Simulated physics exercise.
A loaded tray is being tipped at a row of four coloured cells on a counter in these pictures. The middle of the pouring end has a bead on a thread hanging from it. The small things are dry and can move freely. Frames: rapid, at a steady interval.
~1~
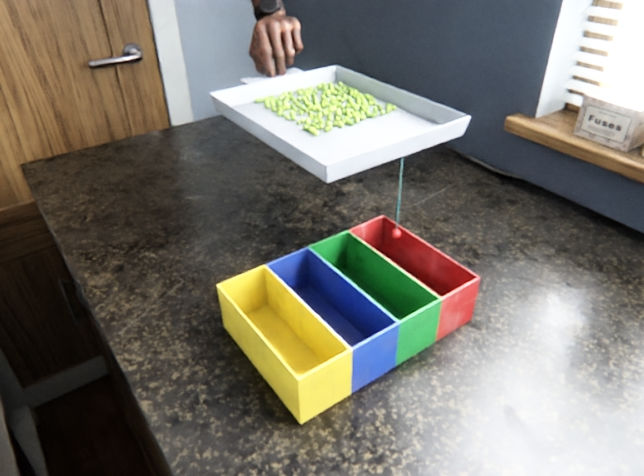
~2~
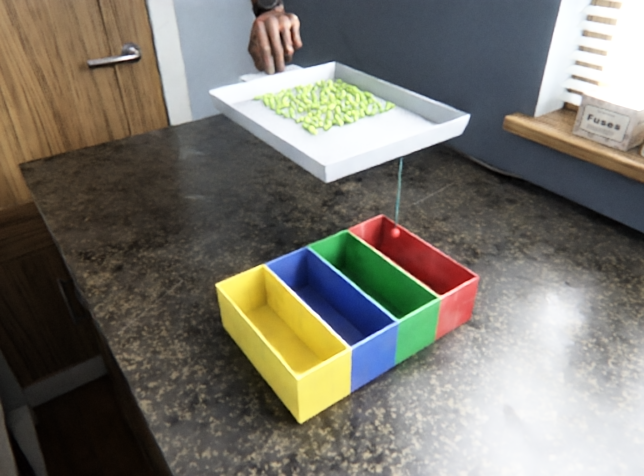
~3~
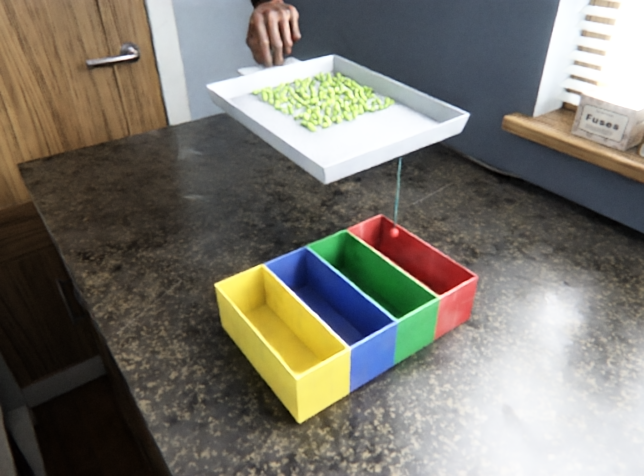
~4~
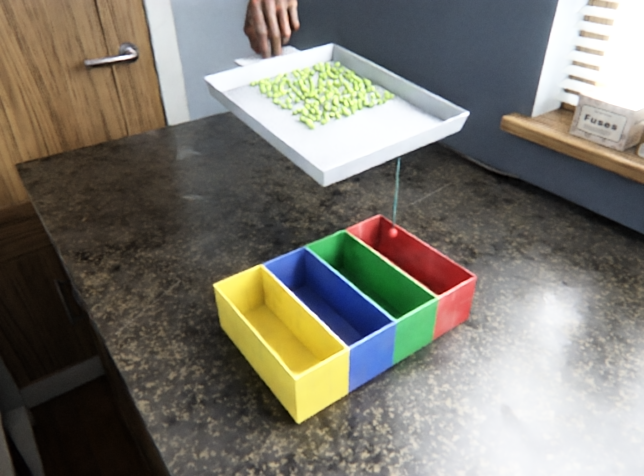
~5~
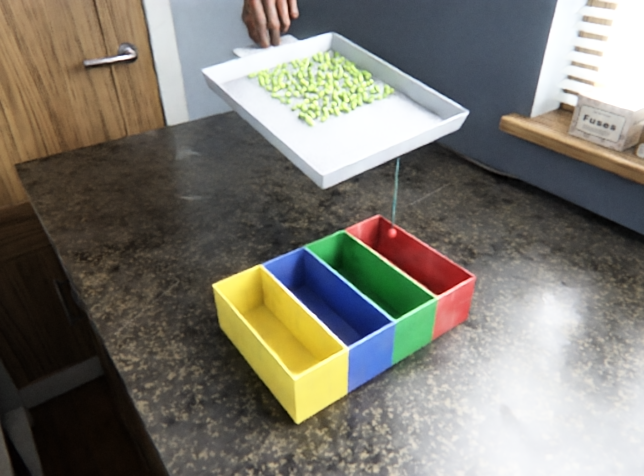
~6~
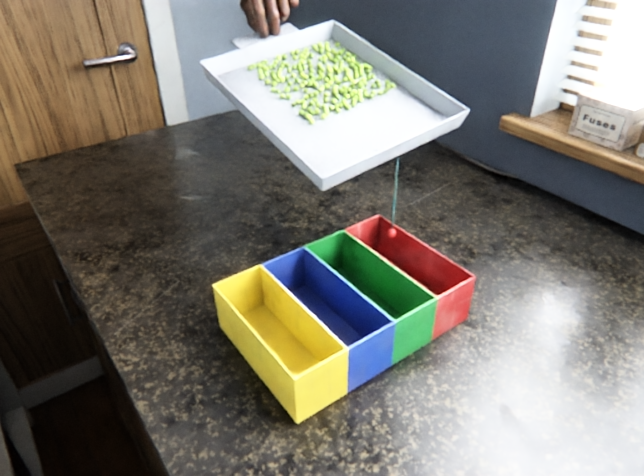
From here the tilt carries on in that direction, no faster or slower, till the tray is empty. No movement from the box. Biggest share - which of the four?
Blue.
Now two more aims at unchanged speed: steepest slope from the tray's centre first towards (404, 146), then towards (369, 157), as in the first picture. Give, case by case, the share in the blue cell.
I'd say some 0 in a hundred at first, then 40 in a hundred.
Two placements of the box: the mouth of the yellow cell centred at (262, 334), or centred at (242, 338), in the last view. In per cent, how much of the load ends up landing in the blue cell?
You'd get 10 in a hundred the first time and 0 in a hundred the second.
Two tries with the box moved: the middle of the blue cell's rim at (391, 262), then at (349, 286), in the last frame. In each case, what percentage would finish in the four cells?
It would be roughly 90 per cent in the first placement and roughly 100 per cent in the second.
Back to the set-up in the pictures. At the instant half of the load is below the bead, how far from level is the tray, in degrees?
Approx. 100° from level.
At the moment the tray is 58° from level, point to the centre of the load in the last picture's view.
Near (337, 182).
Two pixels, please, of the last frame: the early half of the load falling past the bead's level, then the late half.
Around (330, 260), followed by around (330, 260).
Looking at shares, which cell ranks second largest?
The answer here is that green cell.
Soon after the last picture, tray tipped steeply; most on the tray; a small part in the blue cell; a stray few in the yellow cell; a stray few in the green cell; a stray few falling or outside the box.
A little later, tray tipped right over; about half on the tray; about a quarter in the blue cell; a small part in the green cell; a stray few in the yellow cell; a small part falling or outside the box.
Later still, tray tipped past a quarter turn; about two thirds in the blue cell; about a quarter in the green cell; a stray few in the yellow cell; a stray few in the red cell.
At rest, tray tipped past a quarter turn; about two thirds in the blue cell; about a quarter in the green cell; a stray few in the yellow cell; a stray few in the red cell.
